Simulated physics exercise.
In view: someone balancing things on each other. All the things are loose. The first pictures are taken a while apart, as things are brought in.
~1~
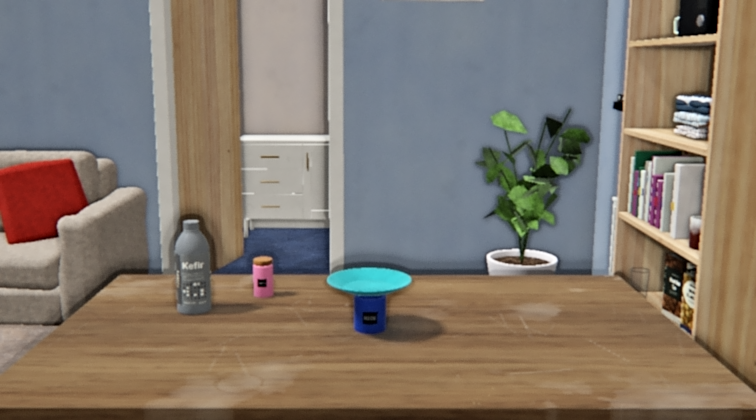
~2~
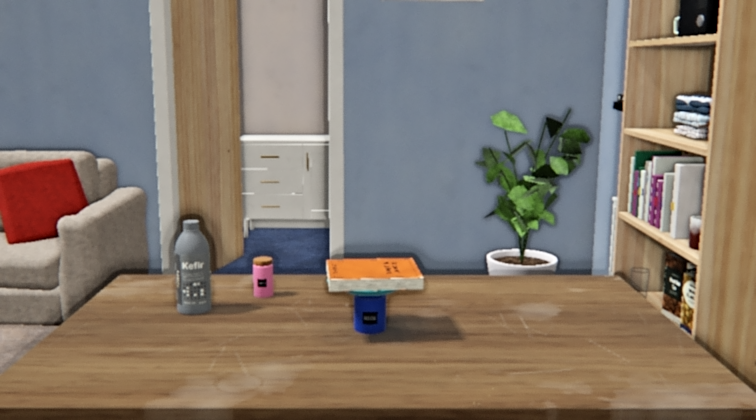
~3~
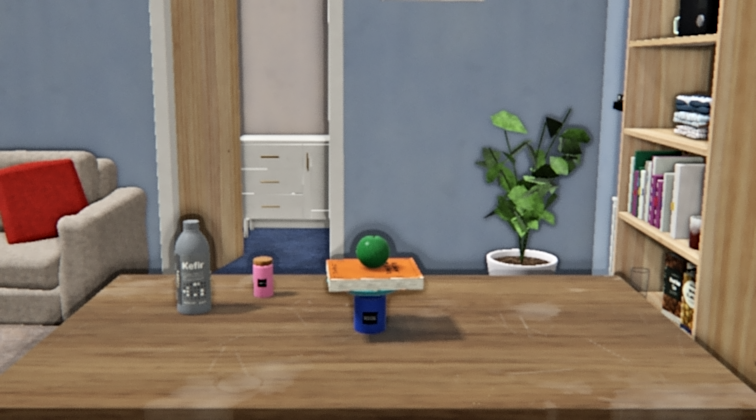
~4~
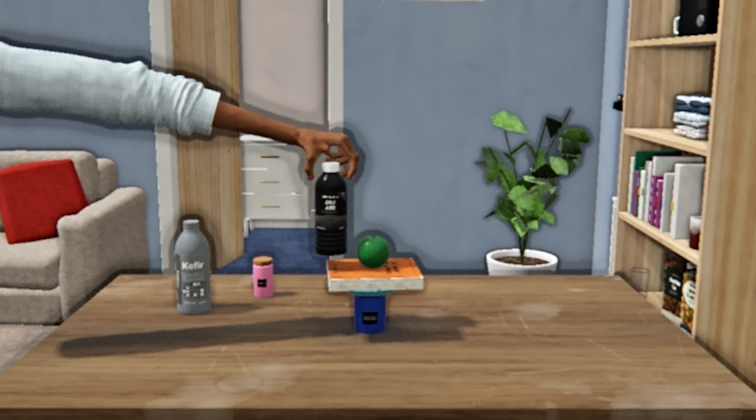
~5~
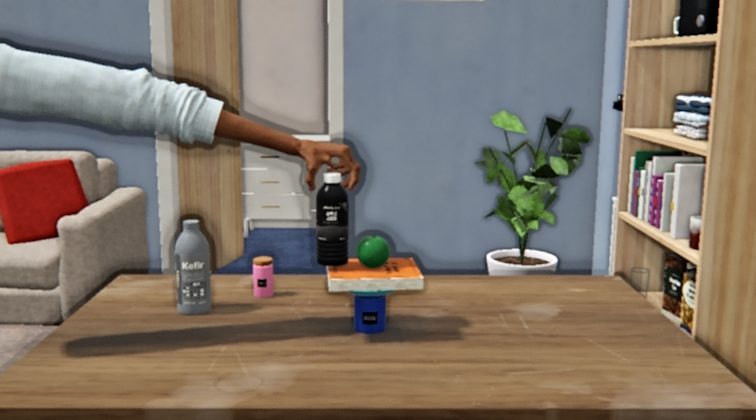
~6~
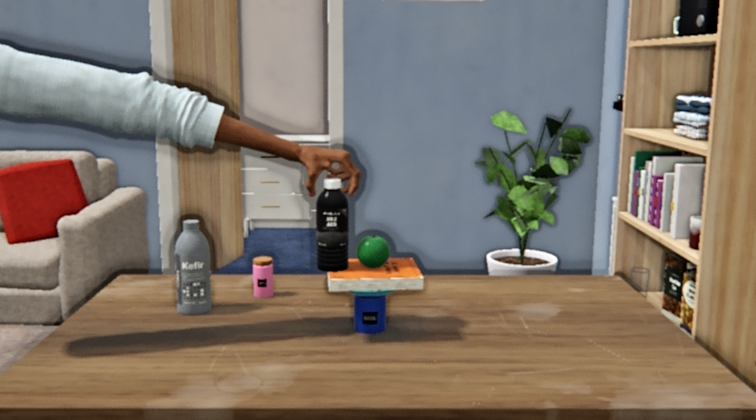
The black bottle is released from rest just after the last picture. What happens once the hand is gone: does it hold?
Here the pile stays up.
Then, 0.20 s after the last picture, nothing has stirred.
Then, 0.30 s after the last picture, things are still on the move.
Then, 0.40 s after the last picture, nothing has stirred.
Then, 0.80 s after the last picture, black bottle resting near (332, 225).
At rest, all 7 in place. Seen from the same camera at the end, black bottle near (332, 225). The pile holds.
